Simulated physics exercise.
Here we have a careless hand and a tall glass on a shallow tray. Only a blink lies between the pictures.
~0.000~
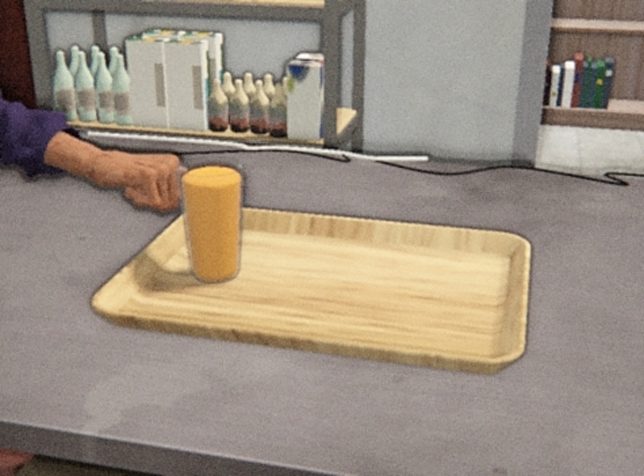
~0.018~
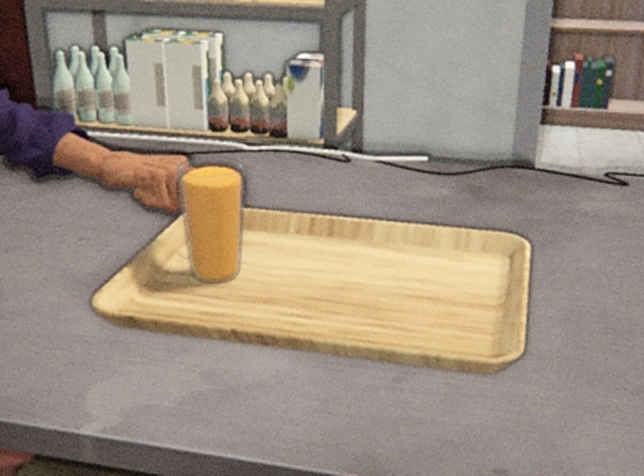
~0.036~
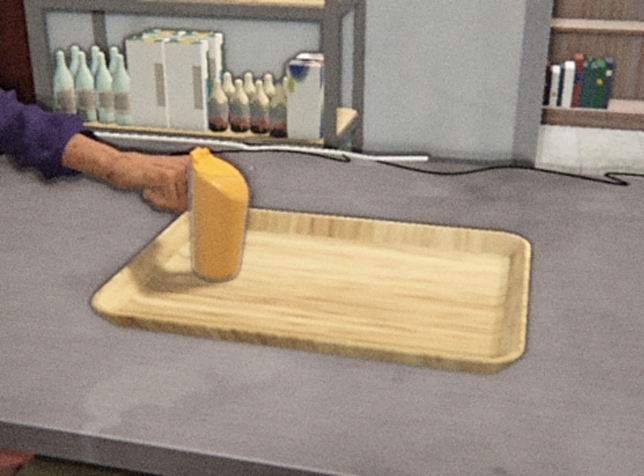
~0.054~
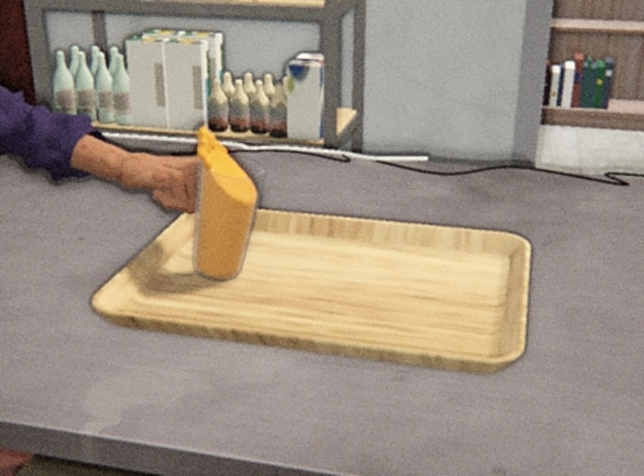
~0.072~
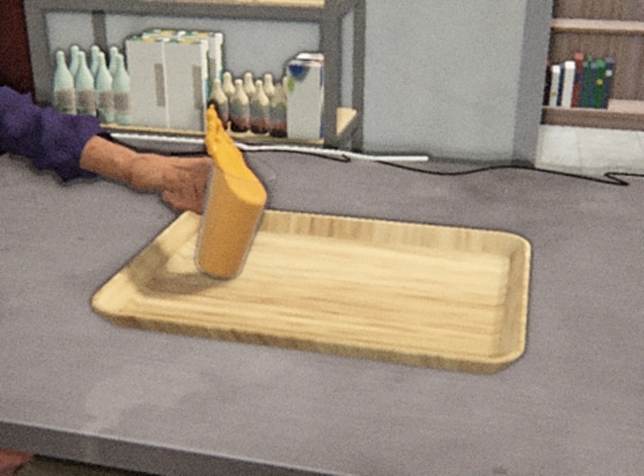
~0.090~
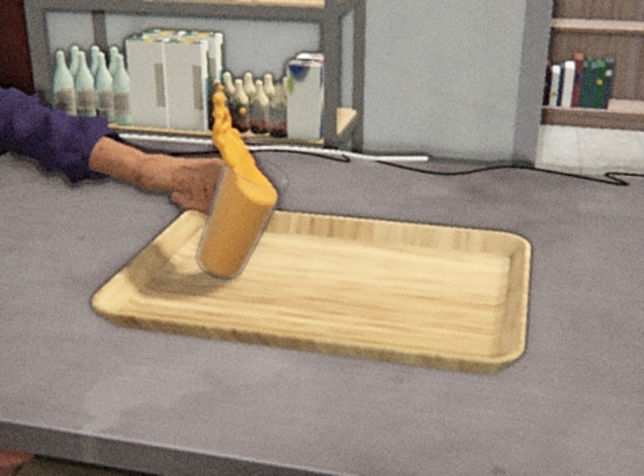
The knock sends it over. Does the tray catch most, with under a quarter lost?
In the end over a quarter gets off the tray.
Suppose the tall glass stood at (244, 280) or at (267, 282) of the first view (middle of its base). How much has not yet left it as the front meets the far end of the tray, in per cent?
First some 60, then 55 per cent.
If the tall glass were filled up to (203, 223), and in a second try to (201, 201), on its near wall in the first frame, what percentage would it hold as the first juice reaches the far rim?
First some 65, then 60 per cent.
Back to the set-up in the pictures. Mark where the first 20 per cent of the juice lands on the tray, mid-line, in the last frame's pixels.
Near (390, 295).
A moment on, the tall glass is falling and 90 per cent is in the glass, 0 on the tray and 10 above or beyond its rim.
Next, the tall glass lies on its side and 50 per cent is in the glass, 40 on the tray and 10 above or beyond its rim.
Then the tall glass lies on its side and 29 per cent is in the glass, 50 on the tray and 21 above or beyond its rim.
Later the tall glass lies on its side and 15 per cent is in the glass, 47 on the tray and 38 above or beyond its rim.
Finally, 62 per cent is held by tray and glass, 38 is off the tray.
